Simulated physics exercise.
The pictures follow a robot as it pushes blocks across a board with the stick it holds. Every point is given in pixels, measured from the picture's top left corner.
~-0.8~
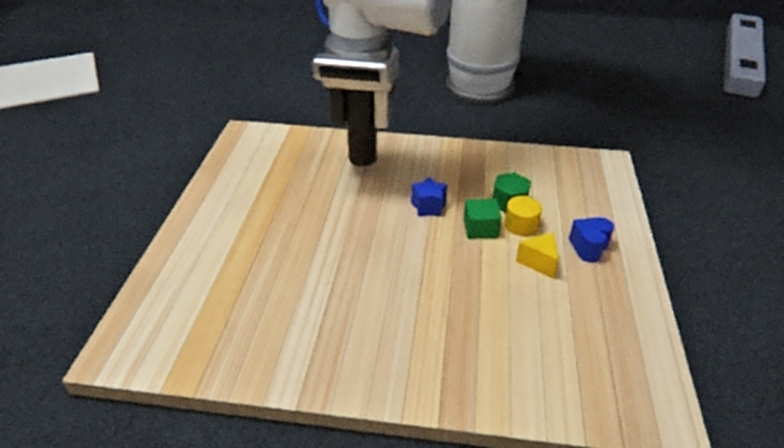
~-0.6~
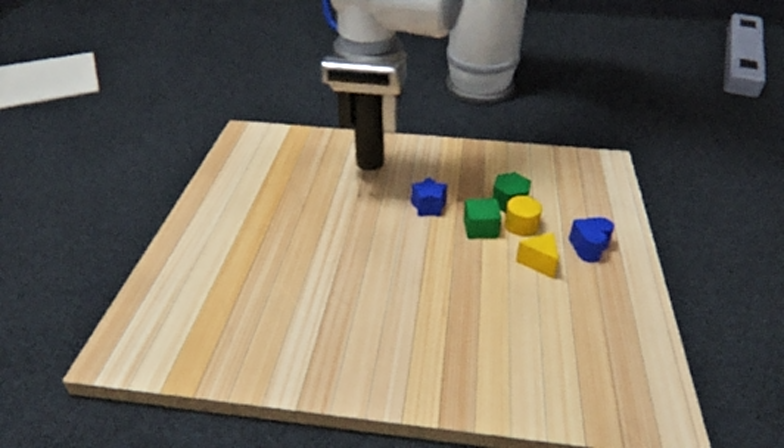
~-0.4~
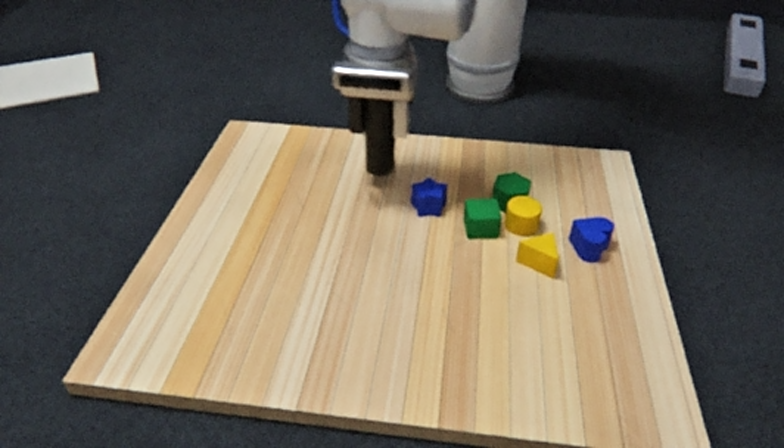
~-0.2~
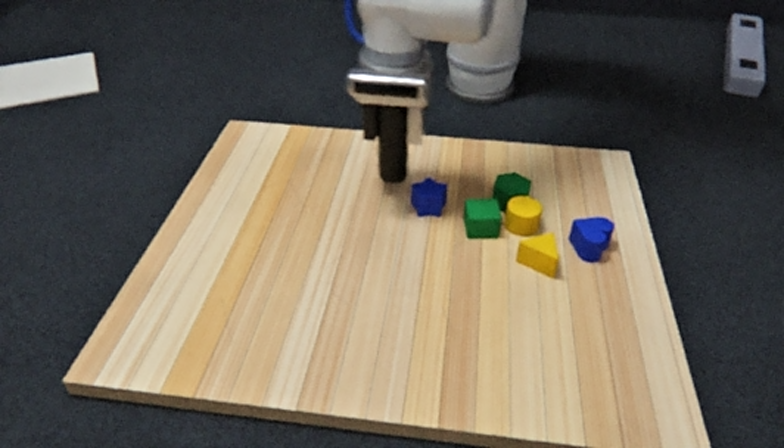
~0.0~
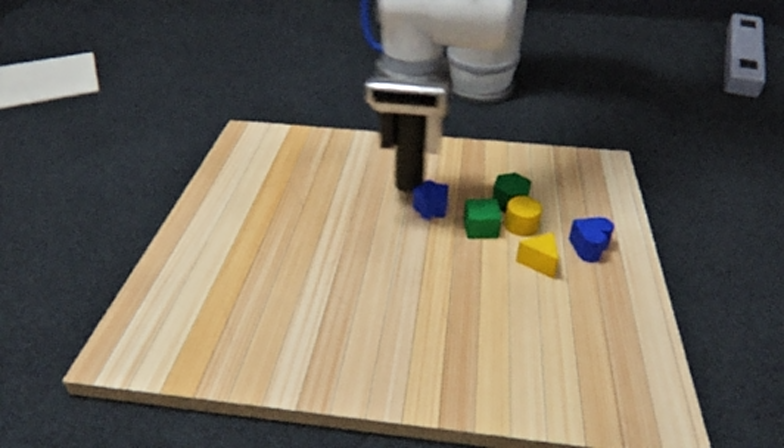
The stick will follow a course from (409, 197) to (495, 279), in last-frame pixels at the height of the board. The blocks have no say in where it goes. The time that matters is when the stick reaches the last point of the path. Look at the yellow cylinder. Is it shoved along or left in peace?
It will end up elsewhere.
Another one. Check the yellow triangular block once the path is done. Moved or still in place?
Answer: Moved.
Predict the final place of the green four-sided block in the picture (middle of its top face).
I predict (536, 227).
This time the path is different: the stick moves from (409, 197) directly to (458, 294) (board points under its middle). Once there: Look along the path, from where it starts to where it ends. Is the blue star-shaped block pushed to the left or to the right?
Facing from start to end, it shifts left.
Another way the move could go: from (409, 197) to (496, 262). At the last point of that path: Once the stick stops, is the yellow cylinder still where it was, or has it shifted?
Well, the yellow cylinder shifts from its place.
The first path, step by step. One third of the way, stick at (436, 209); blue star-shaped block at (464, 213), turned 15° anticlockwise; green four-sided block at (498, 214).
Two thirds of the way, stick at (465, 235); blue star-shaped block at (501, 236), turned 45° anticlockwise; green four-sided block at (529, 226), turned 40° anticlockwise; yellow cylinder at (544, 207); yellow triangular block at (547, 246).
At the end, stick at (497, 265); blue star-shaped block at (536, 254), turned 90° anticlockwise; green four-sided block at (536, 227), turned 55° anticlockwise; yellow cylinder at (545, 207); yellow triangular block at (573, 250), turned 15° anticlockwise.
